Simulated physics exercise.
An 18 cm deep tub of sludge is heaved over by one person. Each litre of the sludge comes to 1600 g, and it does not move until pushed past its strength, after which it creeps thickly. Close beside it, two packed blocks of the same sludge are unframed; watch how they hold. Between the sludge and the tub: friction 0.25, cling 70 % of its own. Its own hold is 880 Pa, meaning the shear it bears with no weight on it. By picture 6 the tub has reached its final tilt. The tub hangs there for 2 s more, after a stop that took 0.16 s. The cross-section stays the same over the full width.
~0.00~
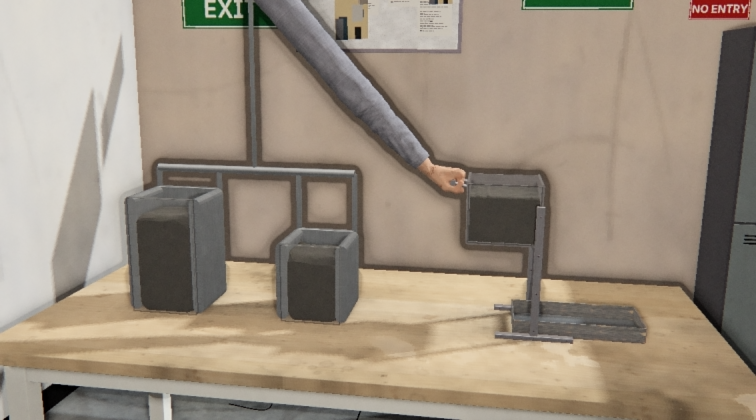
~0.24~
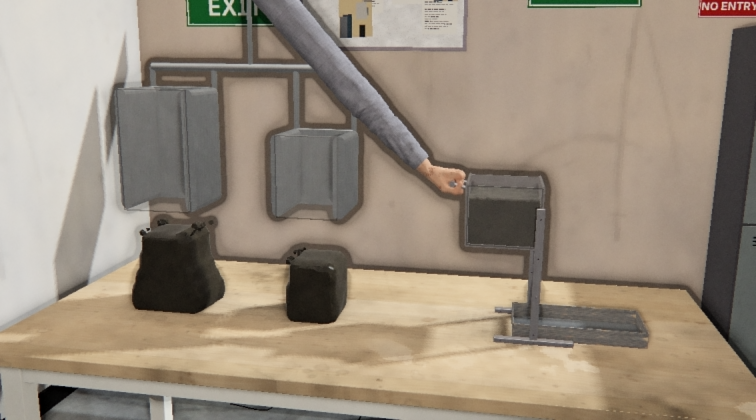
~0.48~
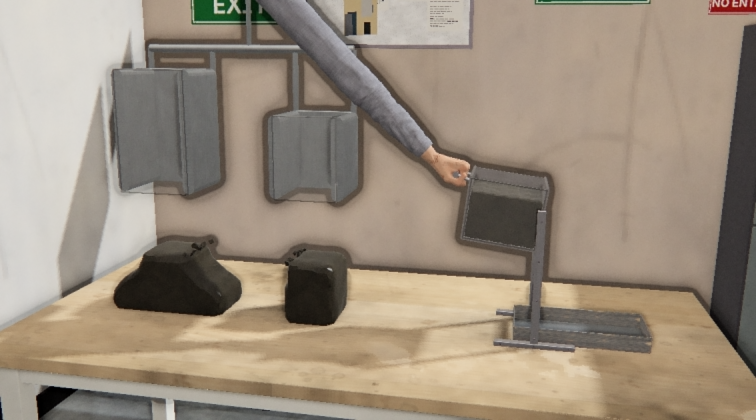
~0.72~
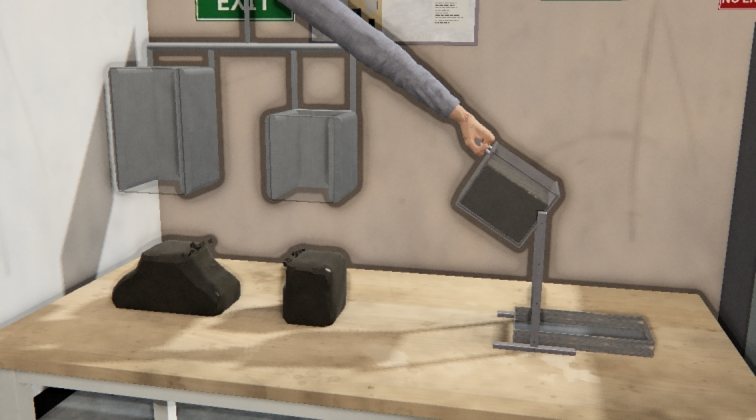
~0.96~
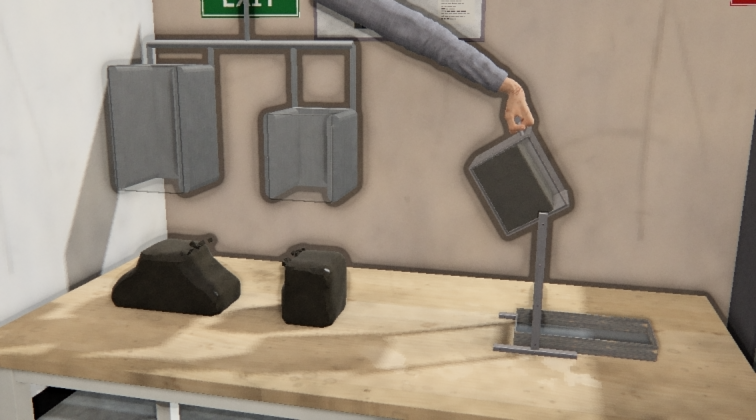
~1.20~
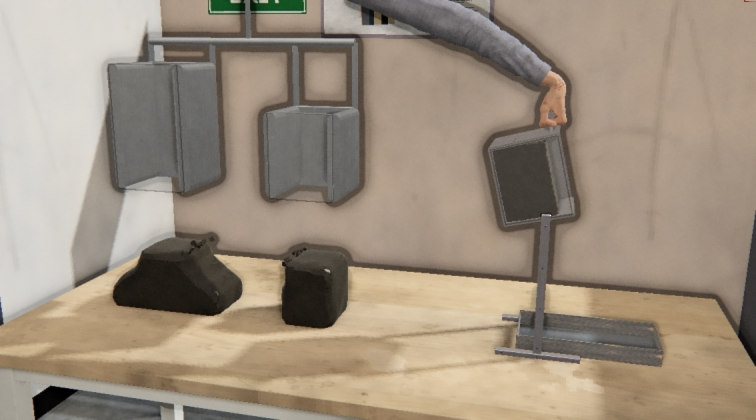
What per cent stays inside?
100 %.
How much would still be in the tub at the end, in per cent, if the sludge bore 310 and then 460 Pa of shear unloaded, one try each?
The answers, in order, are 60 % and 80 %.
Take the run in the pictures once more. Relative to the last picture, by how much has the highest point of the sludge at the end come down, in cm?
0 cm or so.
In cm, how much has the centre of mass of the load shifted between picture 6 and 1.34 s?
Some 0 cm.
By 1.34 s, the tub is at 76 degrees and holds 100 %.
By 1.51 s, the tub is at 76 degrees and holds 100 %.
By 1.68 s, the tub is at 76 degrees and holds 100 %.
By 1.85 s, the tub is at 76 degrees and holds 100 %.
By 3.20 s, at the end, the tub is at 76 degrees and holds 100 %.
